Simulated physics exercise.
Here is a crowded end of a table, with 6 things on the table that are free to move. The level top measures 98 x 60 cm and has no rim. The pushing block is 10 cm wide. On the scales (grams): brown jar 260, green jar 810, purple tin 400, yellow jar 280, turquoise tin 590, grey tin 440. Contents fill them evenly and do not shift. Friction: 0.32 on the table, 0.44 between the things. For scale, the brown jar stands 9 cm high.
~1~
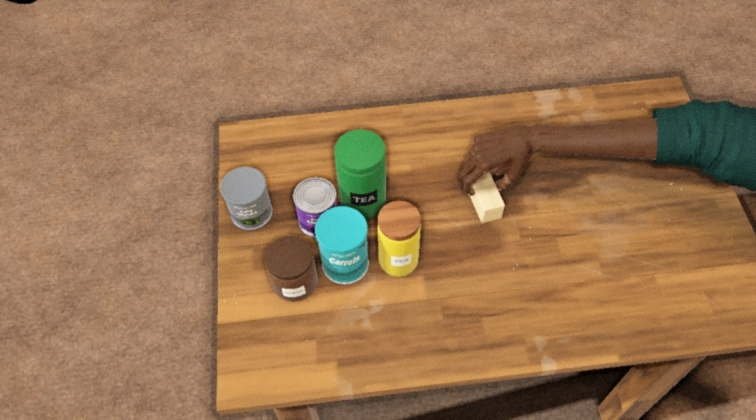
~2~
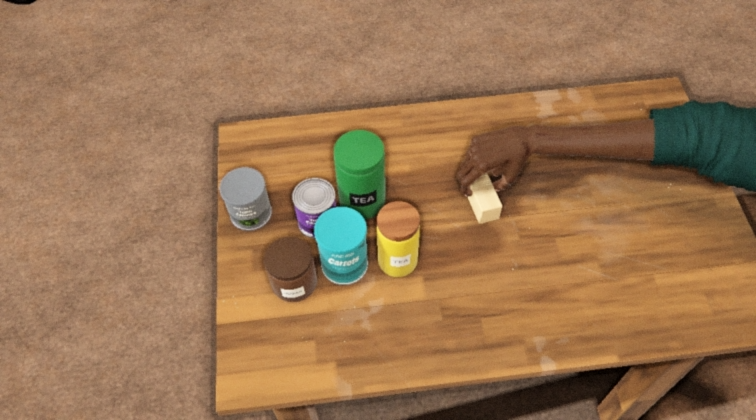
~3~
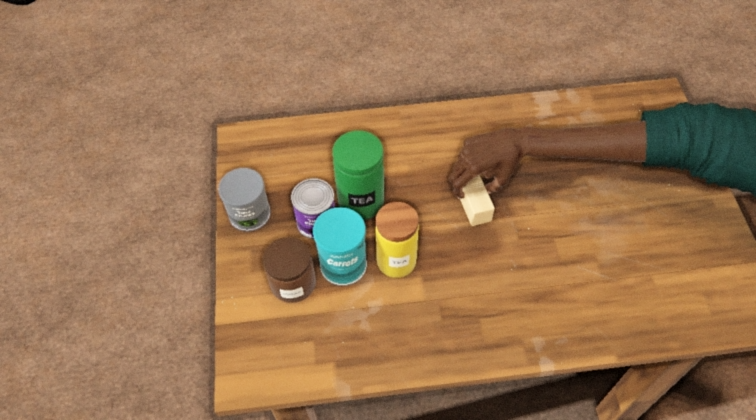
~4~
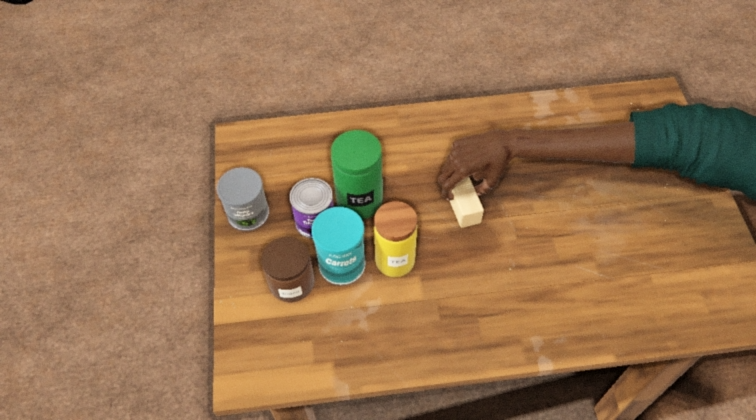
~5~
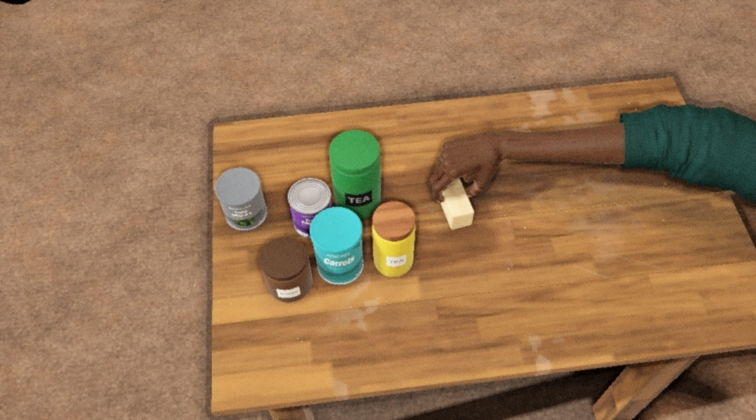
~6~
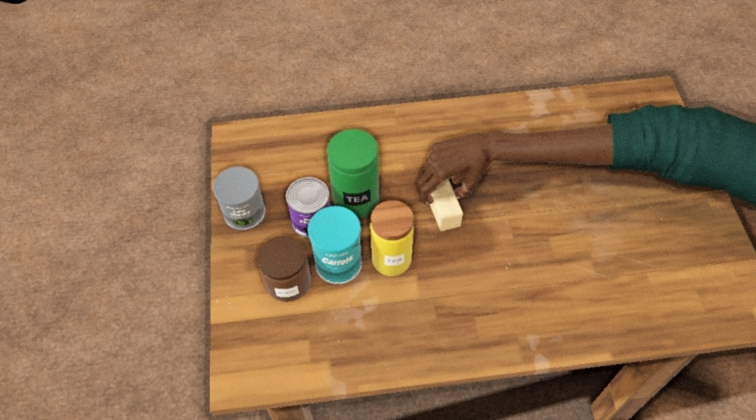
On a wooden tabletop, a hand slides a pale block left toward six clustered jars and tins, which stay almost still.
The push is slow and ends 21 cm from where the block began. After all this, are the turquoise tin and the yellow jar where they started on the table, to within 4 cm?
The turquoise tin holds its spot; the yellow jar holds its spot.
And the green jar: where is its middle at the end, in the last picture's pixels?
Near (329, 173).
Then, 0.50 s on from there, block slid 14 cm.
Then, 0.70 s on from there, block slid 17 cm.
Then, 0.90 s on from there, block slid 20 cm; green jar moved 4 cm; purple tin moved 2 cm.
In the end, not toppled but over 4 cm from the start, green jar; the other 5 under 4 cm from the start. At the end, from the last picture's camera, turquoise tin near (337, 247), yellow jar near (388, 244).
